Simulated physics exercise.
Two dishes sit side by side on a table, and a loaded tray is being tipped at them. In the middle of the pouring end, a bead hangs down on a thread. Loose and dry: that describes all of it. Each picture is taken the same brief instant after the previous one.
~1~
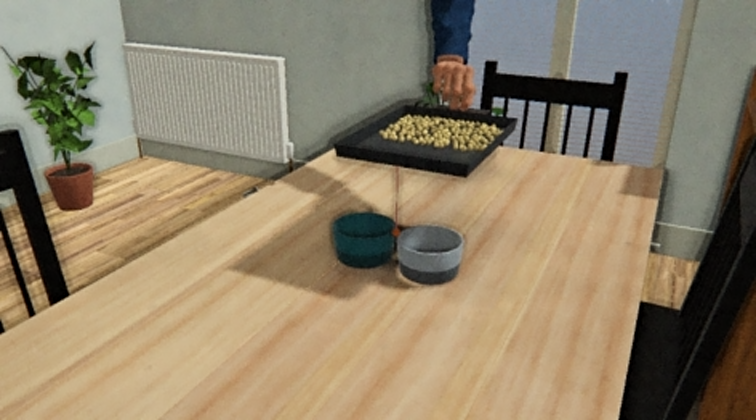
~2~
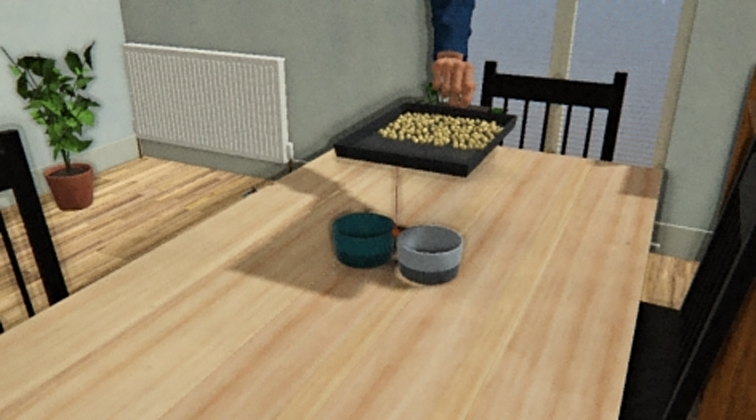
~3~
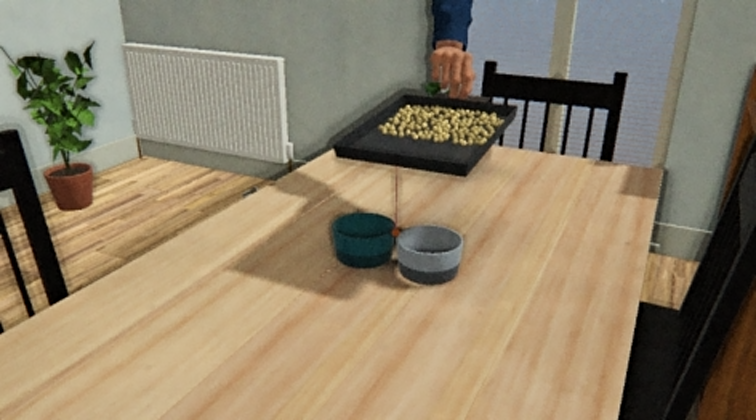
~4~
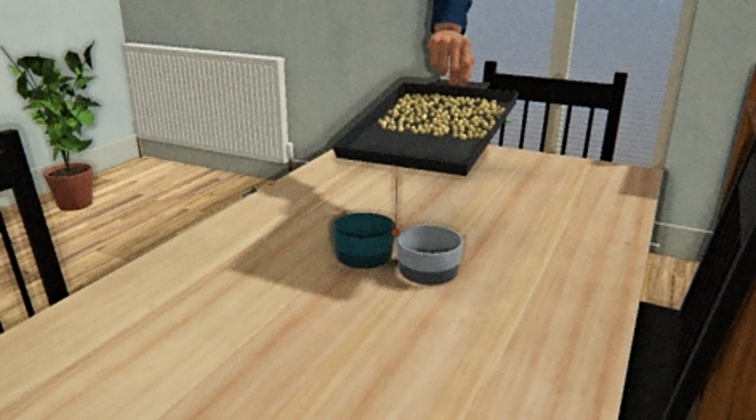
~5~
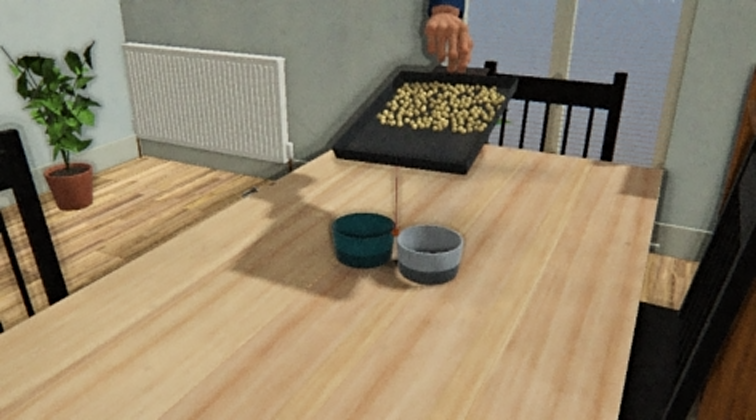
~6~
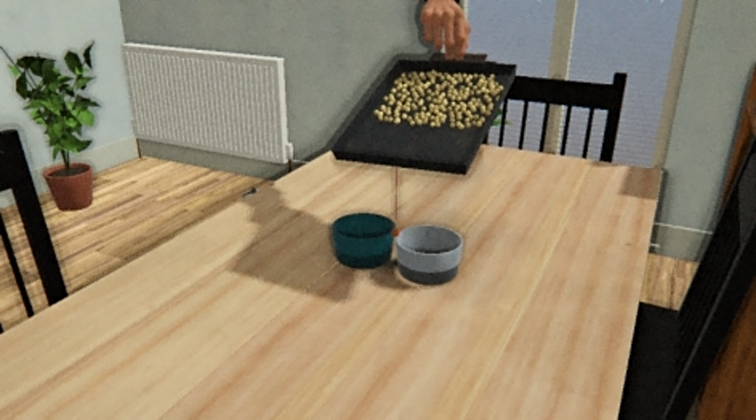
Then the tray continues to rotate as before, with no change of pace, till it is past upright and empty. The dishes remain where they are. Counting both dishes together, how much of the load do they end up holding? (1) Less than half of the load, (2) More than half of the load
Less than half of the load (1).
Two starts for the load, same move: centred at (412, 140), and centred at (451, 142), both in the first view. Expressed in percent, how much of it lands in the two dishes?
Roughly 0 and 0 percent, in that order.
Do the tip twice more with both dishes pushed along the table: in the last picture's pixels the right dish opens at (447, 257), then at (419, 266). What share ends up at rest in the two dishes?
You'd get 30 in a hundred first and 80 in a hundred after that.
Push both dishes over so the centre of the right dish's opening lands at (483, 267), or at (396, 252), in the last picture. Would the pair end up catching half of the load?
Well, a minority share the first time and a majority share the next.
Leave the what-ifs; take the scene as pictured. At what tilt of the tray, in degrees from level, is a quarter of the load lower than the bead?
Near 80 degrees.
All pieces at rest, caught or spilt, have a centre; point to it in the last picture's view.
Somewhere close to (339, 292) in the last picture.
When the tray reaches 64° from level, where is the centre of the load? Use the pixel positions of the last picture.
About (377, 159).
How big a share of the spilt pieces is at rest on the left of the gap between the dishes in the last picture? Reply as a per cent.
Roughly 90 %.
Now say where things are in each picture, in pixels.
In the first picture, corners of the pouring end at (337, 143) and (467, 163), level; middle of the load at (444, 132), soya beans; left dish at (350, 250); right dish at (417, 266); bead on its thread at (396, 233).
In the second picture, corners of the pouring end at (336, 144) and (467, 163), level; middle of the load at (444, 130).
In the third picture, corners of the pouring end at (336, 144) and (466, 163), tipped barely, lowest at the left corner; middle of the load at (443, 124).
In the fourth picture, corners of the pouring end at (335, 145) and (466, 163), tipped a little, lowest at the left corner; middle of the load at (443, 115).
In the fifth picture, corners of the pouring end at (334, 147) and (465, 163), tipped clearly, lowest at the left corner; middle of the load at (442, 106).
In the sixth picture, corners of the pouring end at (333, 149) and (464, 163), tipped clearly, lowest at the left corner; middle of the load at (440, 98); left dish at (349, 251); right dish at (416, 267).
Soon after the last picture, tray tipped steeply; most on the tray; about a quarter in the air.
A little later, tray tipped past a quarter turn; about two thirds on the tray; about a third outside both; a small part in the air.
Later still, tray tipped past a quarter turn; a stray few in the left dish; nearly all outside both.
At rest, tray tipped past a quarter turn; none in the right dish; a stray few in the left dish; nearly all outside both.
